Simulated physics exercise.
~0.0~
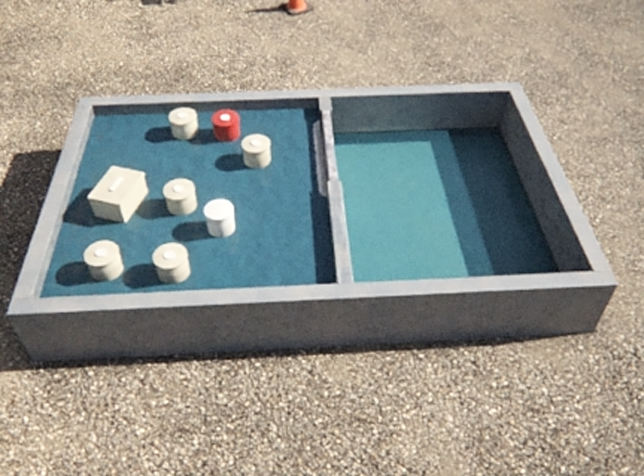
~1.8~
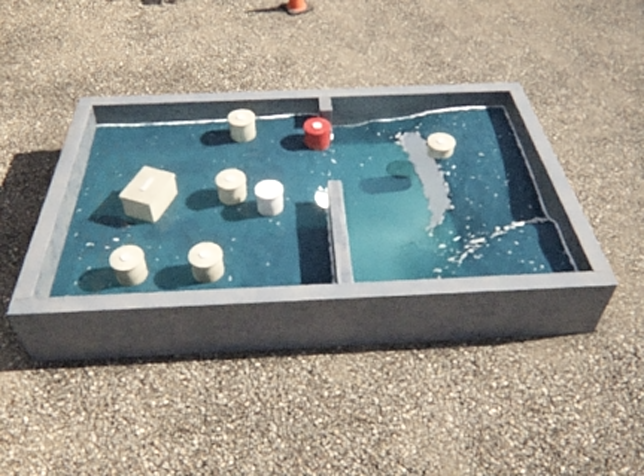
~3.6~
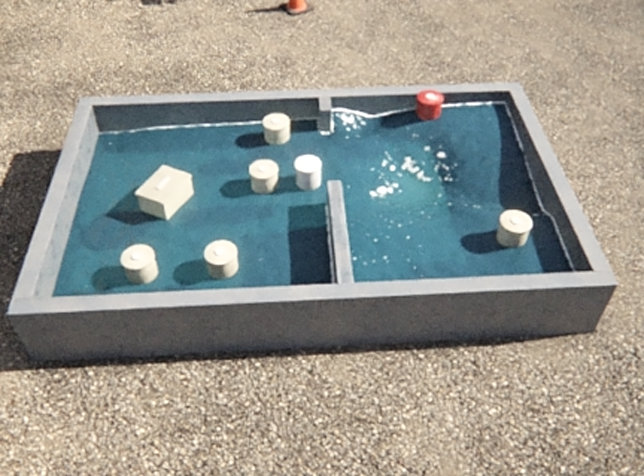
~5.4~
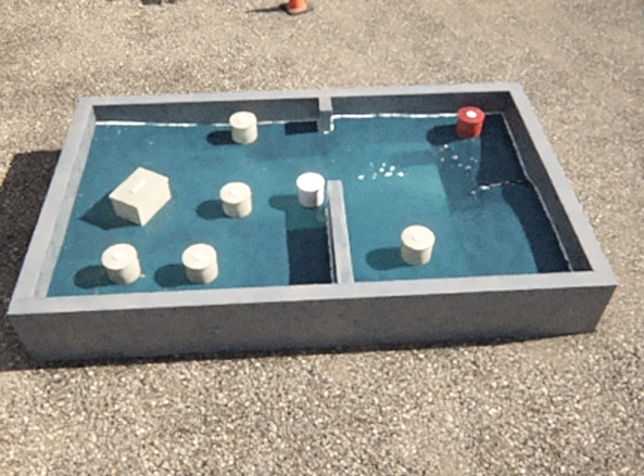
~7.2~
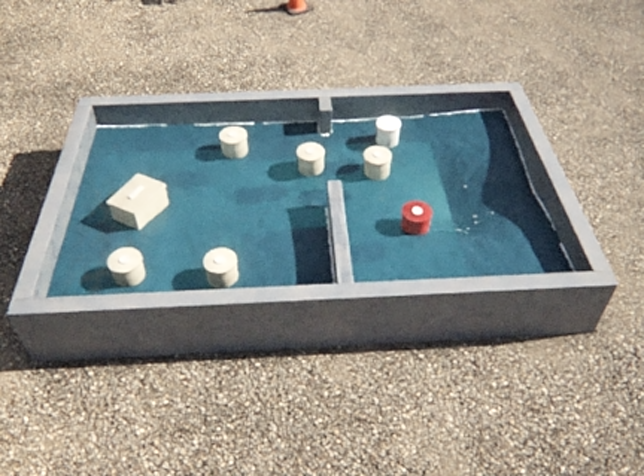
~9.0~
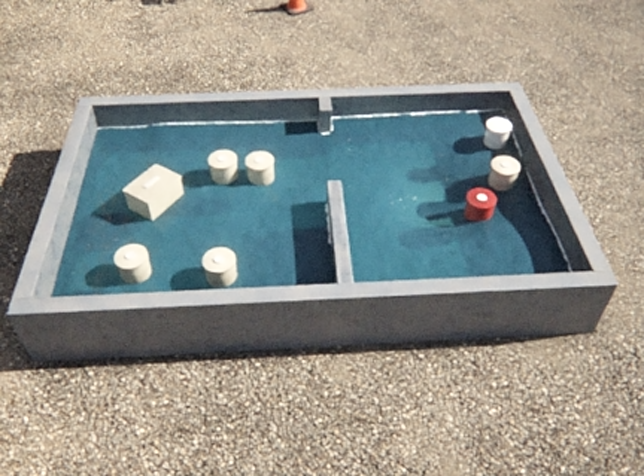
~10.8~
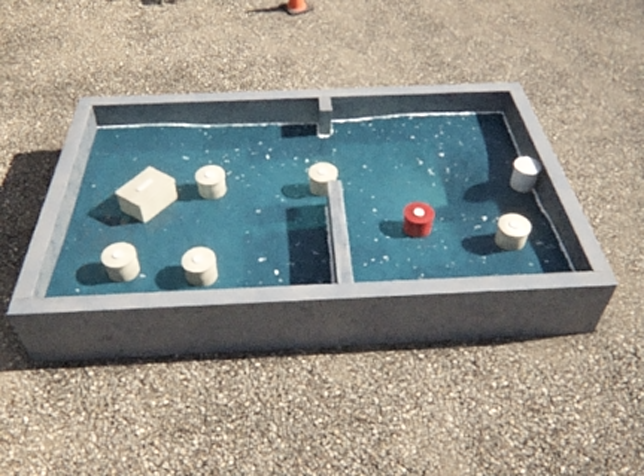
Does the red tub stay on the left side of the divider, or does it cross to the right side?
It crosses to the right side. The red tub floats through the gap along the far side and is still in the right part at the end.
To begin with, a box, a red tub and several pale tubs sit in the left part of a grey tank, with lower water on the right. With the divider open, water surges rightward, carrying one cream tub across while the red one reaches the gap. The red tub follows along the far side to the right, then swings back toward the near side. The white tub and the first cream tub drift near the opening, then move to the right wall. Finally, those three float on the right, another cream tub sits at the gap, and the box remains left.
